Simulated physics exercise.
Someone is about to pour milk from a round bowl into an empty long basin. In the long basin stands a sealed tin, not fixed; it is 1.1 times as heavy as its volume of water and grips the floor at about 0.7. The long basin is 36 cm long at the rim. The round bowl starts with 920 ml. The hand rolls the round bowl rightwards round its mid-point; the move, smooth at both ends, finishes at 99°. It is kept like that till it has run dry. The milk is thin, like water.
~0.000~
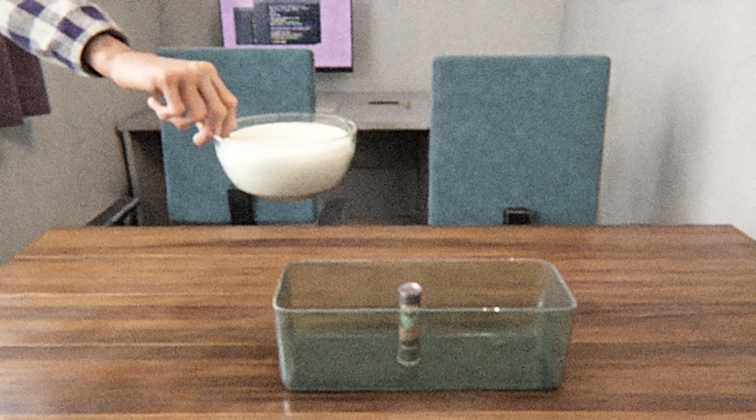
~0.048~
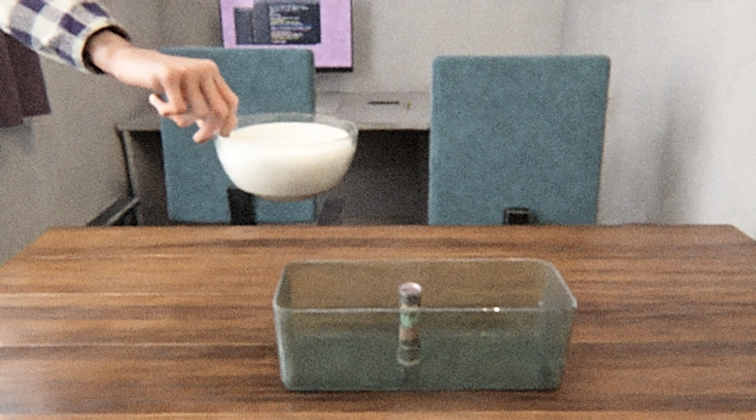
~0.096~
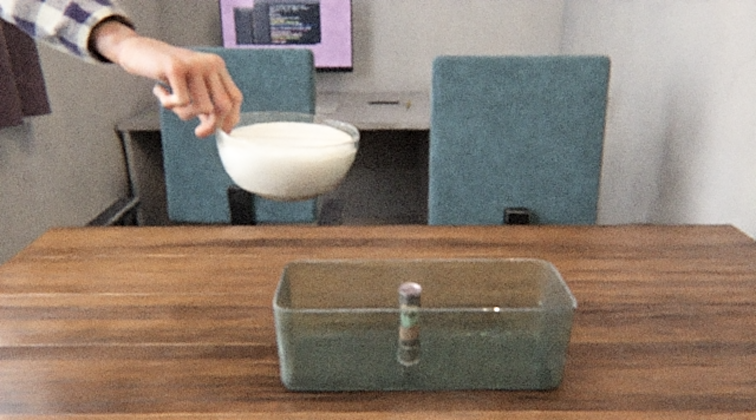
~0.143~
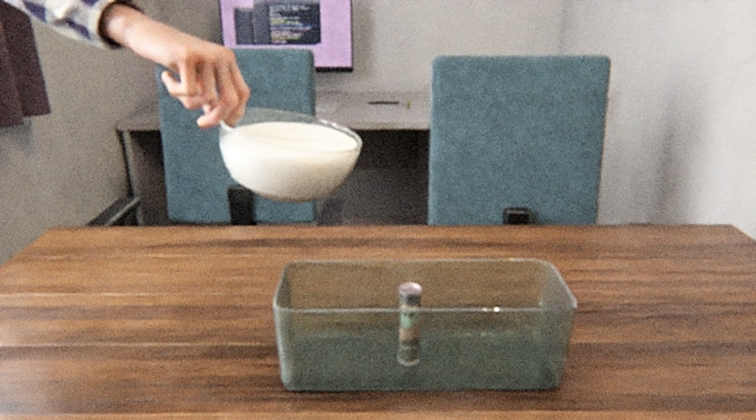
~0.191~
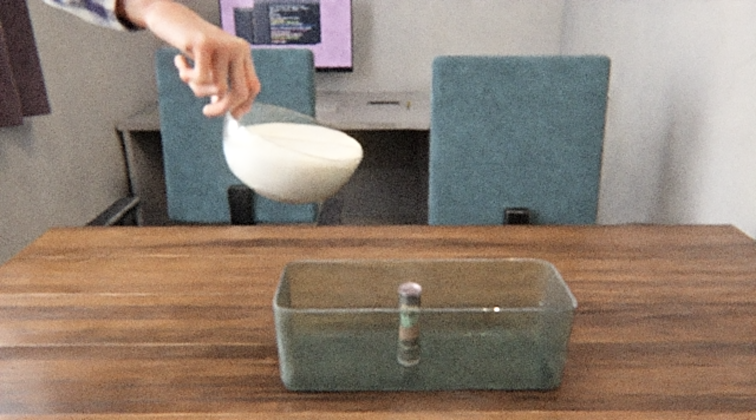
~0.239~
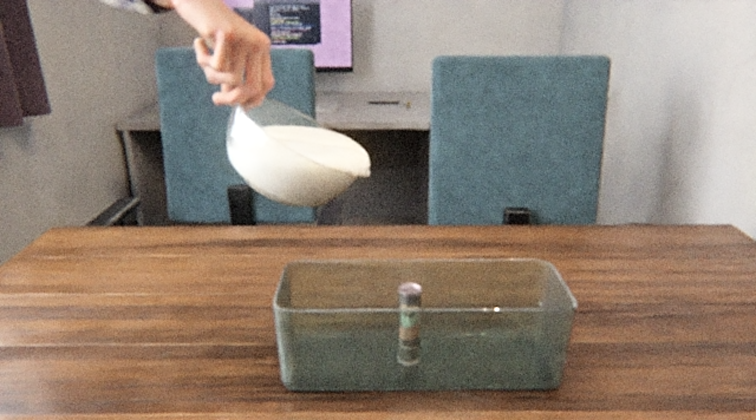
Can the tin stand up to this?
It topples.
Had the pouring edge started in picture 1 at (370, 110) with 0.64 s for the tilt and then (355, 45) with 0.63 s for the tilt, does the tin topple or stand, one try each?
First it stays up; then it topples.
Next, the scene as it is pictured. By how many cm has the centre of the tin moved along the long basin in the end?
Some 8.0 cm.
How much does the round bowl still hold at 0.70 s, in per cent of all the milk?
Some 2 per cent.
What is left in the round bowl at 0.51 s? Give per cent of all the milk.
Some 18 per cent.
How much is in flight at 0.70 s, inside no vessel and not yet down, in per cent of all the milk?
Some 6 per cent.
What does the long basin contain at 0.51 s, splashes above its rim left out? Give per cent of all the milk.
Near 28 in a hundred.
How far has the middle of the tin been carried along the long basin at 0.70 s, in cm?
Some 1 cm.
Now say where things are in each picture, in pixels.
In the first picture, tilt 0°; pouring edge (355, 130); surface from (221, 137) to (353, 137); the long basin's rim runs from (280, 285) to (563, 284); the tin's top is at (410, 292).
In the second picture, tilt 1°; pouring edge (356, 132); surface from (221, 136) to (354, 139).
In the third picture, tilt 6°; pouring edge (358, 137); surface from (224, 135) to (355, 140).
In the fourth picture, tilt 12°; pouring edge (360, 145); surface from (226, 133) to (358, 143).
In the fifth picture, tilt 21°; pouring edge (361, 155); surface from (230, 133) to (362, 150); 1 per cent is over the edge.
In the sixth picture, tilt 31°; pouring edge (361, 168); surface from (233, 136) to (358, 158); 7 per cent is over the edge.
Then, 0.51 s in, the tilt is 90° and 18 per cent is still to pour; the tin stands where it began.
Then, 0.70 s in, the tilt is 99° and 2 per cent is still to pour; the tin stands 1 cm from where it began.
Then, 0.91 s in, the tilt is 99° and 0 per cent is still to pour; the tin leans 35°.
Then, 1.13 s in, the tilt is 99° and 0 per cent is still to pour; the tin lies on its side.
Finally, the tin lies on its side.
